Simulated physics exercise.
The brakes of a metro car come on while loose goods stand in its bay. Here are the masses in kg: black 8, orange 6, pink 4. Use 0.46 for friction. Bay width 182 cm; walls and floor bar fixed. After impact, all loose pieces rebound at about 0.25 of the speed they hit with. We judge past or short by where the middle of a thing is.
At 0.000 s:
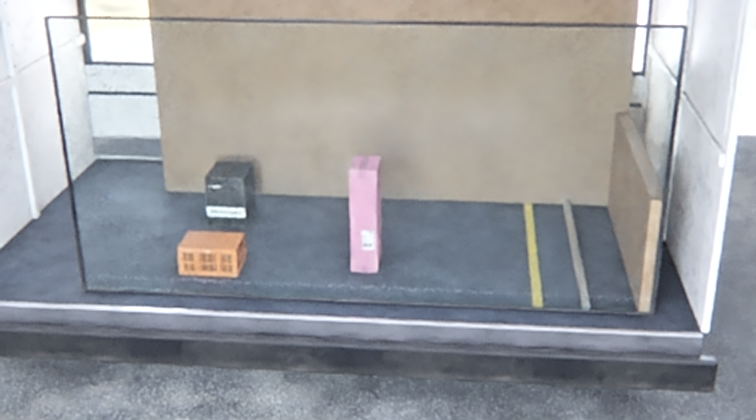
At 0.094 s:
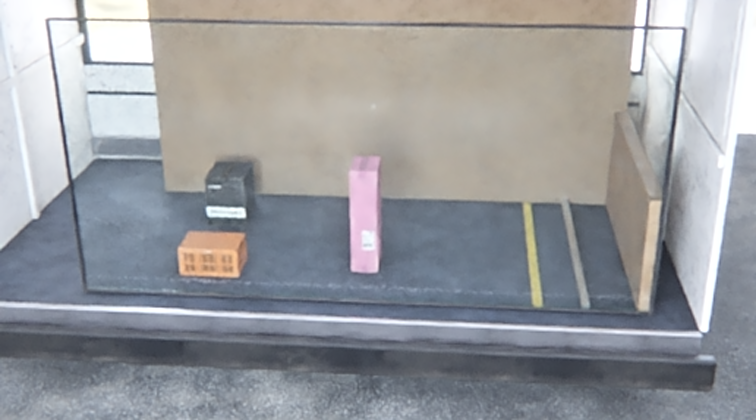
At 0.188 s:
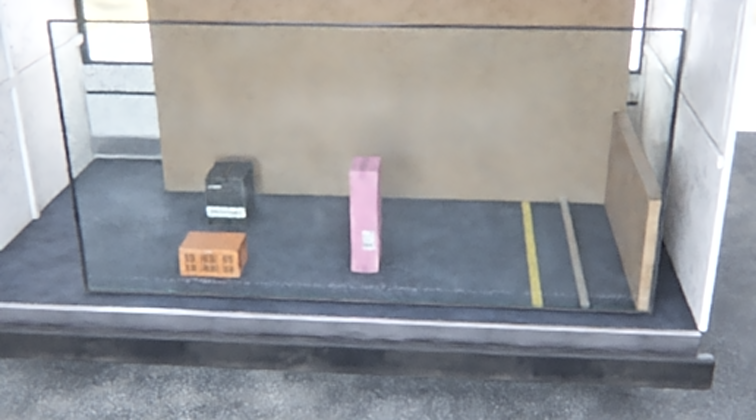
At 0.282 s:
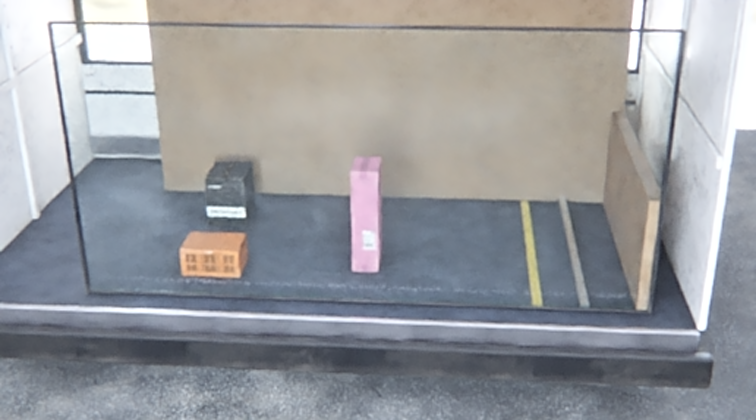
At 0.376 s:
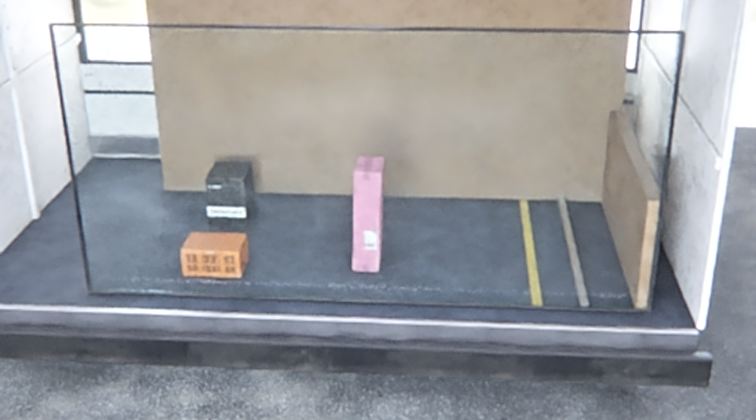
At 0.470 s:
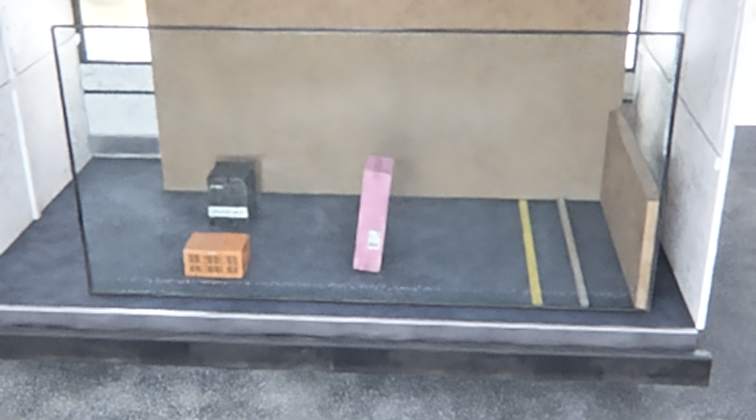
We see a black carton, an orange crate and a tall pink box standing behind a clear panel on a dark floor; after staying still, the pink box tilts slightly to the right while the others barely move.
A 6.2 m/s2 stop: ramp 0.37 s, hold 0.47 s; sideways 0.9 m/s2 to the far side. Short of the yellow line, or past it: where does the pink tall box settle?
It's going to settle before the line.
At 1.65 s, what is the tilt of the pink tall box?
It is tilted about 90° from upright.
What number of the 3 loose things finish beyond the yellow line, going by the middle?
0 in total.
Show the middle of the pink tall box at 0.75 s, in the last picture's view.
At that moment it is roughly at (419, 226).
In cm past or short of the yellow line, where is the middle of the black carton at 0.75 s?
Short of it, by close to 225 cm.
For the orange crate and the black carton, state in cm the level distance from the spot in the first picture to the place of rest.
Roughly: Orange crate 50; black carton 50.
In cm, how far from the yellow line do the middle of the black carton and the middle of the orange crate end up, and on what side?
The black carton ends 190 cm short and the orange crate ends 180 cm short.
After 0.75 s the pink tall box is 84 cm short of the yellow line, tilted 55°, near (419, 226) in the last picture's view; the orange crate 218 cm short of the yellow line, tilted 0°.
After 1.15 s the pink tall box is 16 cm short of the yellow line, tilted 90°, near (511, 251) in the last picture's view; the orange crate 185 cm short of the yellow line, tilted 0°.
After 1.65 s the pink tall box is 11 cm short of the yellow line, tilted 90°, near (517, 250) in the last picture's view.
Final state at 1.9 s, black carton stops short of the yellow line; orange crate stops short of the yellow line; pink tall box stops short of the yellow line.
